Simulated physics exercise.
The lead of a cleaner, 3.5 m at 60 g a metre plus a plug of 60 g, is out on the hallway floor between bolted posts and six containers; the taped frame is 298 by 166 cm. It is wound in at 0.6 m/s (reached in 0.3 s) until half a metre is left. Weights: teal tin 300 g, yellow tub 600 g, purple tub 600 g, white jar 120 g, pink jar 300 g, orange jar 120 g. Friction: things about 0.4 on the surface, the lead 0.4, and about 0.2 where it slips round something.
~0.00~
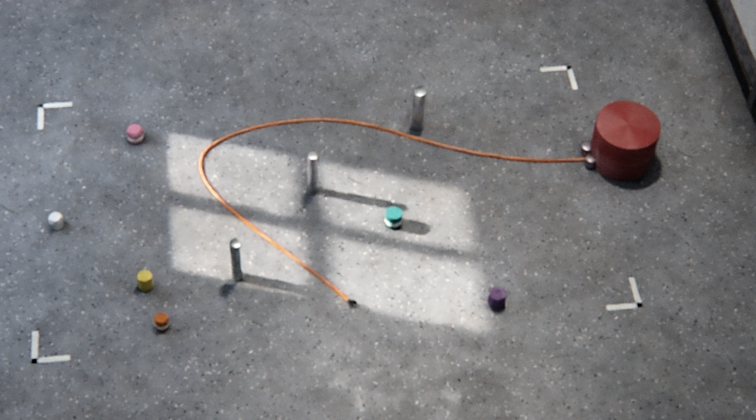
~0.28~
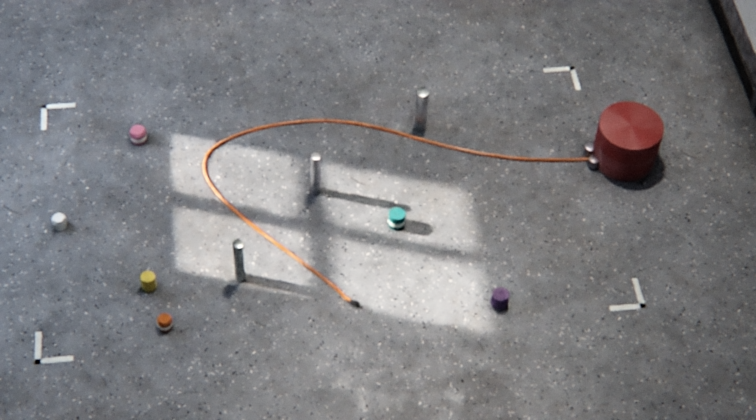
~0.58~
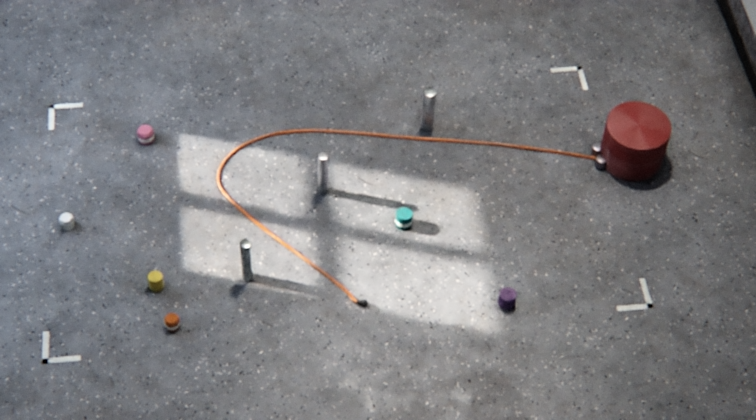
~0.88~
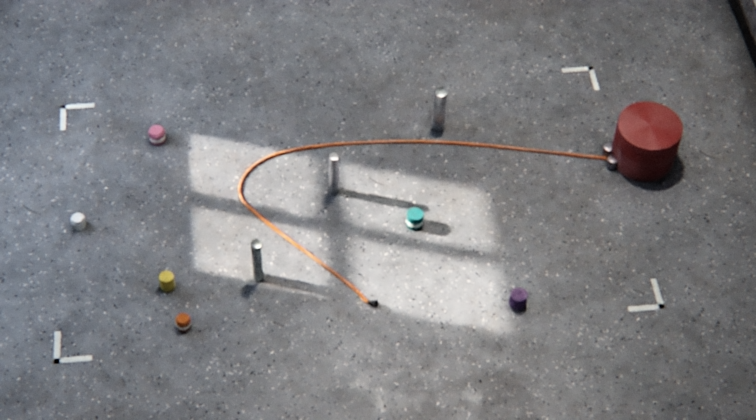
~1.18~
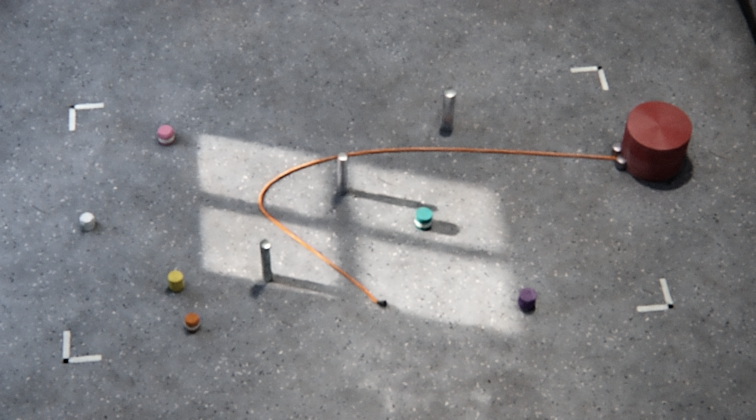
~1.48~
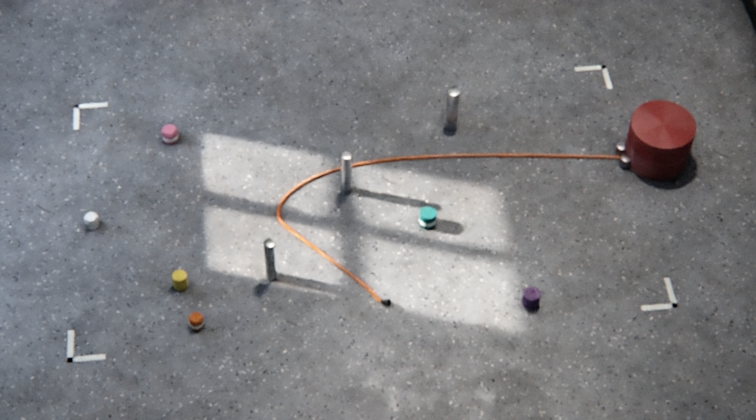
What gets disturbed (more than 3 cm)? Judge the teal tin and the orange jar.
In order: The teal tin hardly stirs; the orange jar stays put.
After 2.5 s, plug at (375, 270); nothing else has moved.
After 3.5 s, plug at (338, 186); nothing else has moved.
After 4.6 s, plug at (450, 158); nothing else has moved.
After 5.6 s, plug at (537, 157); nothing else has moved.
After 6.4 s, plug at (537, 157); orange jar 0 cm off its start at (196, 317), teal tin 0 cm off its start at (428, 213).
